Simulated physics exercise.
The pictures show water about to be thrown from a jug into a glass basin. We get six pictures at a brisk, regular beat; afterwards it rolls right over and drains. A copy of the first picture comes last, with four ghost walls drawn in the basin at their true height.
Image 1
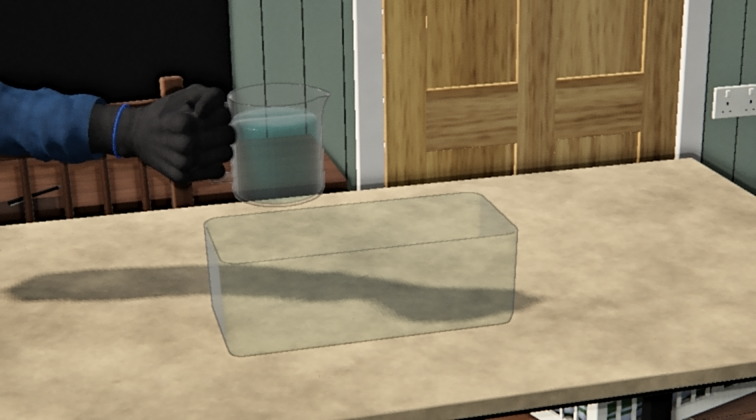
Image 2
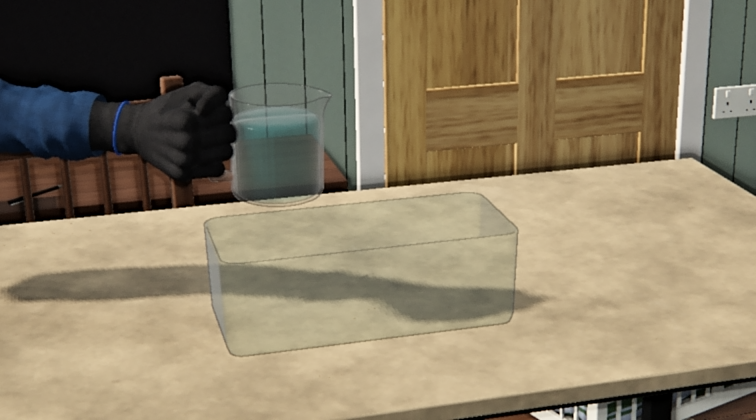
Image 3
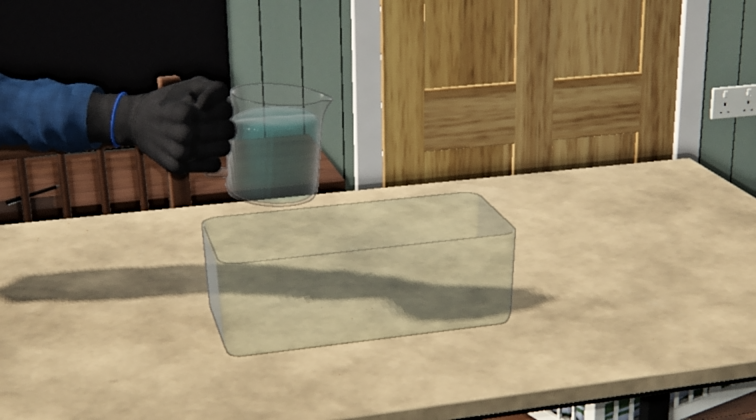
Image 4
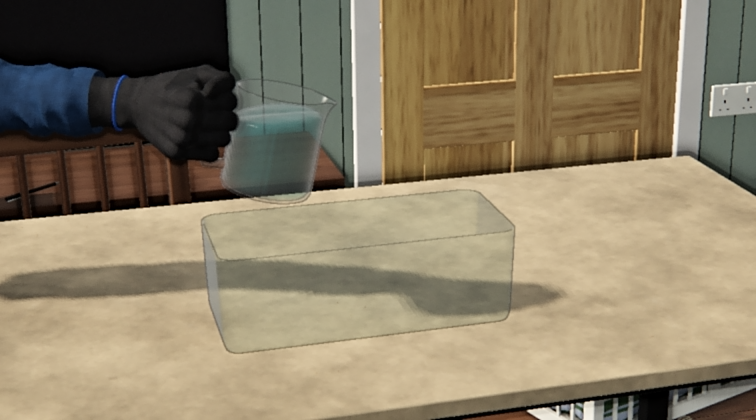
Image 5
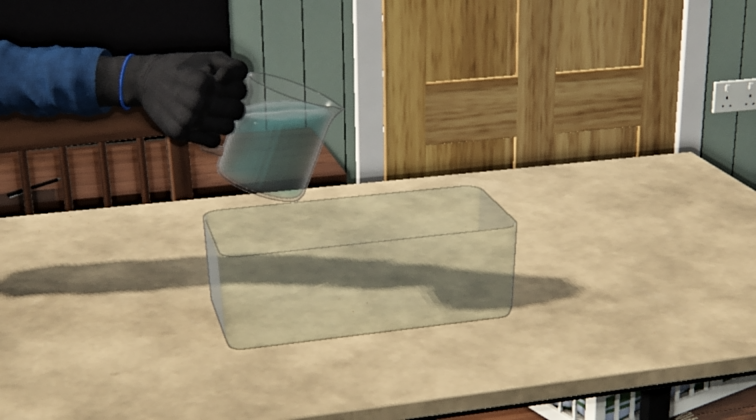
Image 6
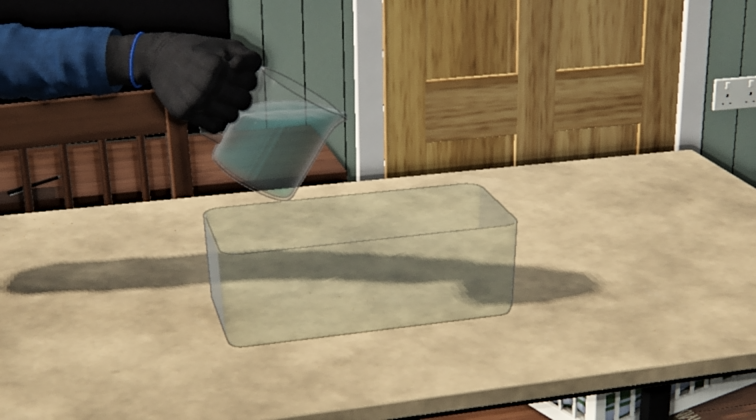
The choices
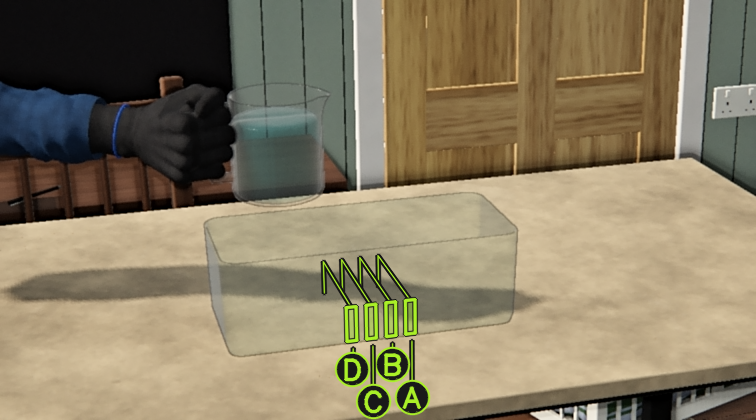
In the video, a black-gloved hand holds a glass jug of bluish water upright above a clear rectangular basin on a table, then gradually tilts the jug to the right while the water stays inside.
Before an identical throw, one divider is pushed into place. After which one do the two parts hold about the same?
Place A.
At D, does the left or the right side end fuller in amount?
The right side.
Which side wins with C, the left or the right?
The right side.
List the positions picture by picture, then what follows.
Upright, lip at (329, 93); basin from (227, 356) to (512, 320); nothing has left yet.
Upright, lip at (330, 94); nothing has left yet.
Tipped about 6°, lip at (331, 98); nothing has left yet.
Tipped about 13°, lip at (335, 102); nothing has left yet.
Tipped about 22°, lip at (342, 107); nothing has left yet.
Tipped about 32°, lip at (346, 117); nothing has left yet.
On the marked copy, A at (411, 340); B at (392, 343); C at (372, 345); D at (353, 348).
For place A, about 50 % ends left of the wall and 50 % right of it.
For place B, about 24 % ends left of the wall and 76 % right of it.
For place C, about 5 % ends left of the wall and 95 % right of it.
For place D, about 2 % ends left of the wall and 97 % right of it.
